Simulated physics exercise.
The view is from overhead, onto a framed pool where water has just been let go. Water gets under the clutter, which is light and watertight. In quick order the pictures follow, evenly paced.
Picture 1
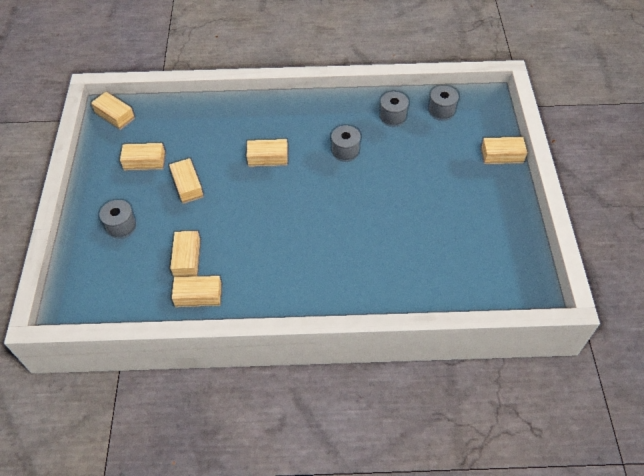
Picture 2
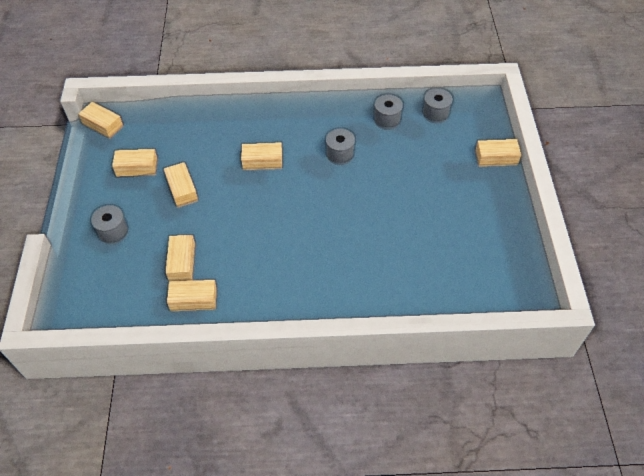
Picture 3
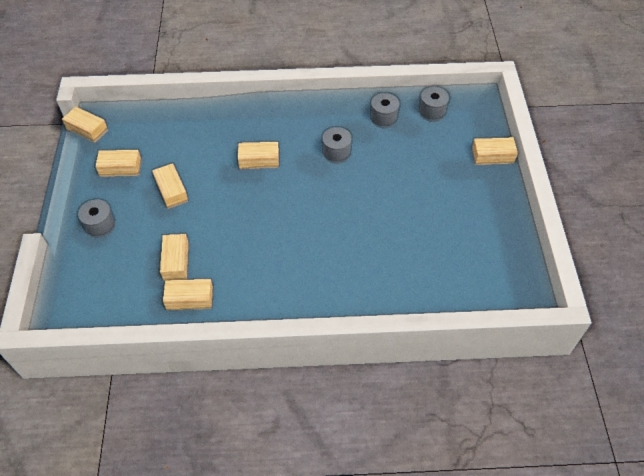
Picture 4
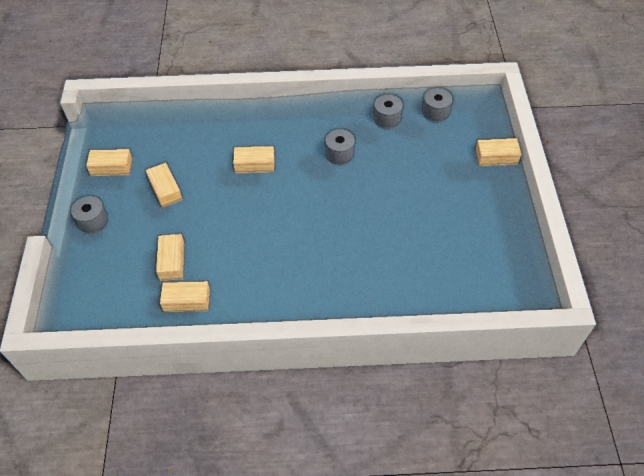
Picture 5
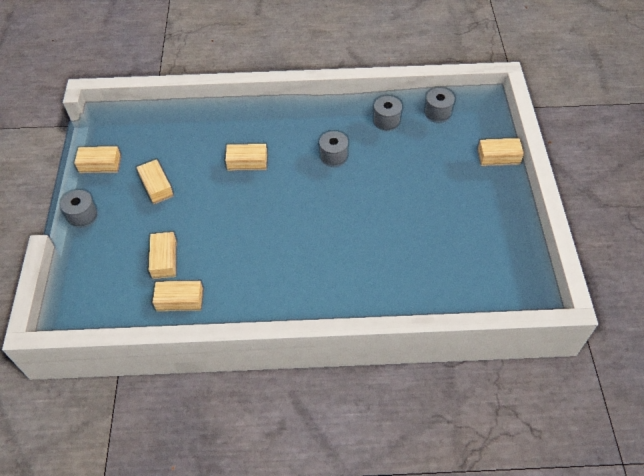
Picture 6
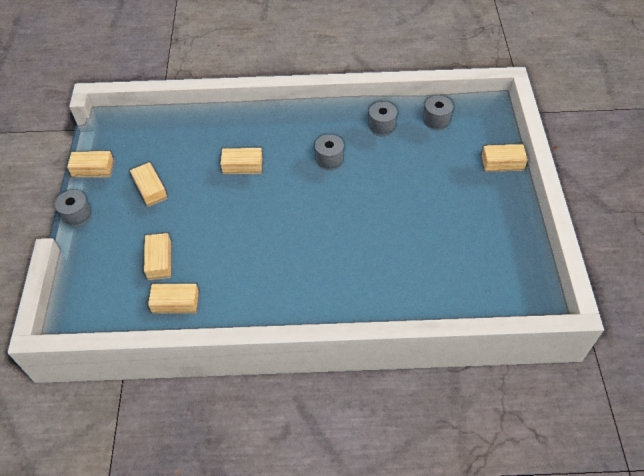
Wooden blocks and grey tubs drift left across the pool toward a gap in its wall.
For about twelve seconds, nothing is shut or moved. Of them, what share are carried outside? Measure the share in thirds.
In thirds: One to two.
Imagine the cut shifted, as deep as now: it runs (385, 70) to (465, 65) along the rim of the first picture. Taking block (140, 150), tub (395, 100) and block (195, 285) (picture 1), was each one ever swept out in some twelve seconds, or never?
First held back, then flushed away, then held back.
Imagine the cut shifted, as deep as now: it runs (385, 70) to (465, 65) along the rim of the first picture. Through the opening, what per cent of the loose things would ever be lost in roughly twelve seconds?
Some 40 per cent of the things, roughly.
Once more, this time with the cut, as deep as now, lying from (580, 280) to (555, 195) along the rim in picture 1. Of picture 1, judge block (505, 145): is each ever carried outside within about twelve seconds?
Answer: Gone.
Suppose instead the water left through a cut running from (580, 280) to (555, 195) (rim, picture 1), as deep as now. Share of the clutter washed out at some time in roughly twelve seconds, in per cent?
I'd say some 10 in a hundred.
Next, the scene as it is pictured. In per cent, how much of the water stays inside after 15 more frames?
It comes out at 72 parts in a hundred.
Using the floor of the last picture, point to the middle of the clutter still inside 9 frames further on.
About (291, 198).
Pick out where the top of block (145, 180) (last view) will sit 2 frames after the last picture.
Estimated top position: Approximately (121, 178).
A moment on, 3 of 11 are out; 8 afloat.
Next, 4 of 11 are out; 7 afloat.
Later, 5 of 11 are out; 6 afloat.
In the end, 6 of 11 are out; 5 afloat.
